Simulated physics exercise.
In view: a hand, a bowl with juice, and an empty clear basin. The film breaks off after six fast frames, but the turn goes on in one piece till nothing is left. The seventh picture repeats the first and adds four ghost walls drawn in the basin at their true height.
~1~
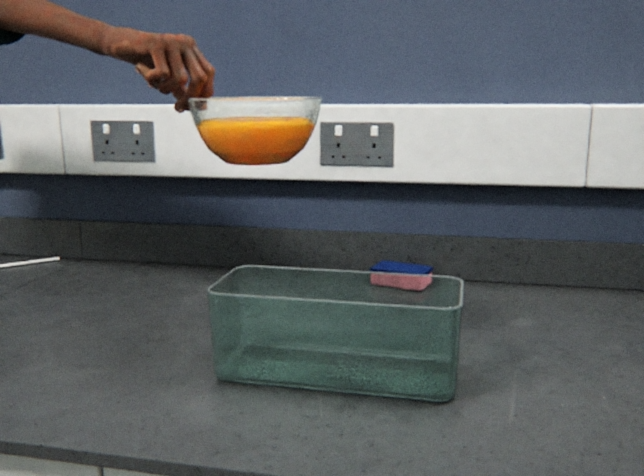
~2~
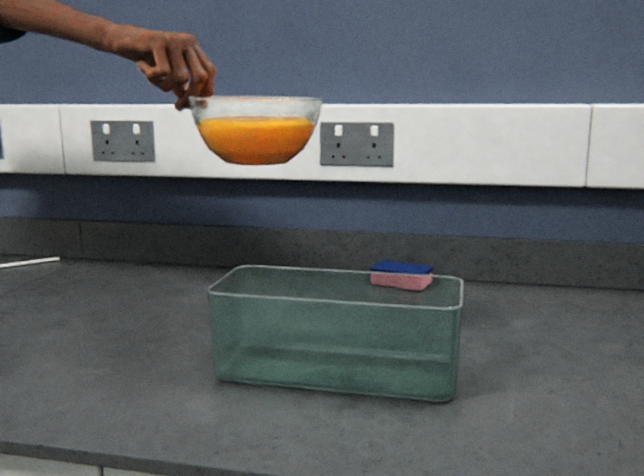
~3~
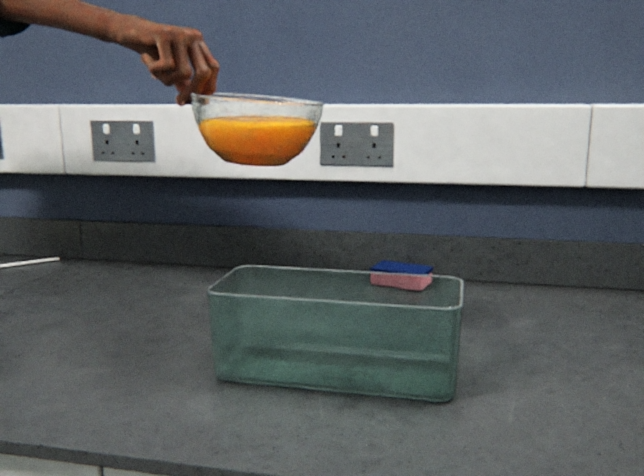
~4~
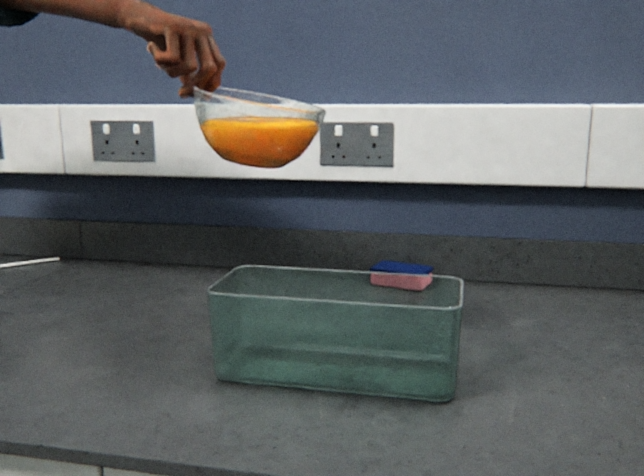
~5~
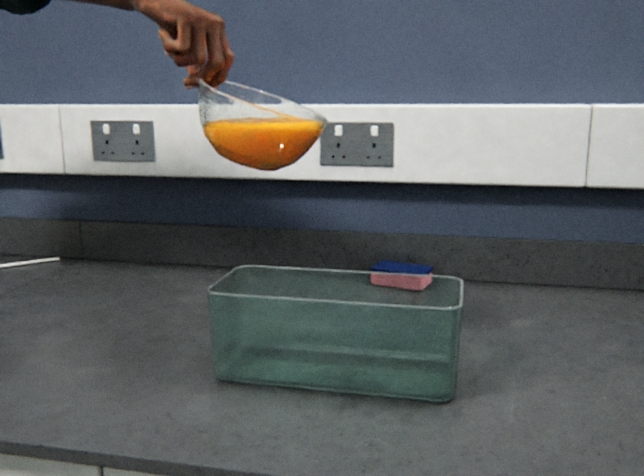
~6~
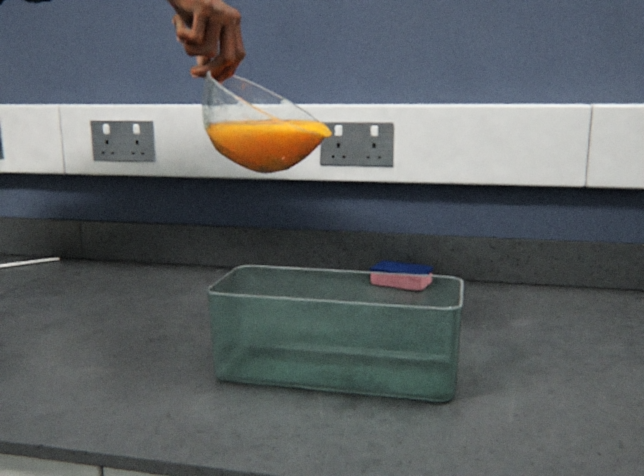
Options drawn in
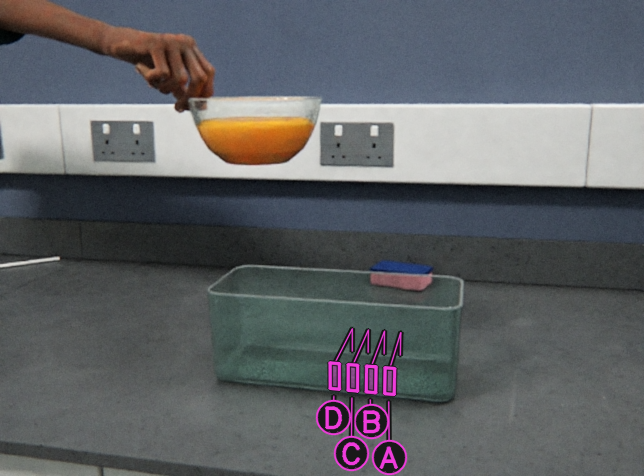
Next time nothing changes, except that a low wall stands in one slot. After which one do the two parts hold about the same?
Best: B.
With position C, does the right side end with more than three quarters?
No, it does not.
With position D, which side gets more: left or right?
The right side.
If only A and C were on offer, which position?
It is C.
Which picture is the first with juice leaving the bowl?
Picture 6.
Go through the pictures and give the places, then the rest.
In the first frame, upright, lip at (317, 97); basin from (216, 376) to (455, 399); nothing has left yet.
In the second frame, upright, lip at (318, 99); nothing has left yet.
In the third frame, tipped about 5°, lip at (320, 103); nothing has left yet.
In the fourth frame, tipped about 11°, lip at (322, 111); nothing has left yet.
In the fifth frame, tipped about 19°, lip at (324, 121); nothing has left yet.
In the sixth frame, tipped about 29°, lip at (324, 133); juice is over the lip, down to (324, 133).
On the marked copy, A at (388, 401); B at (370, 399); C at (351, 397); D at (333, 395).
With A, about 80 % ends left of the wall and 18 % right of it.
With B, about 48 % ends left of the wall and 51 % right of it.
With C, about 32 % ends left of the wall and 67 % right of it.
With D, about 19 % ends left of the wall and 79 % right of it.
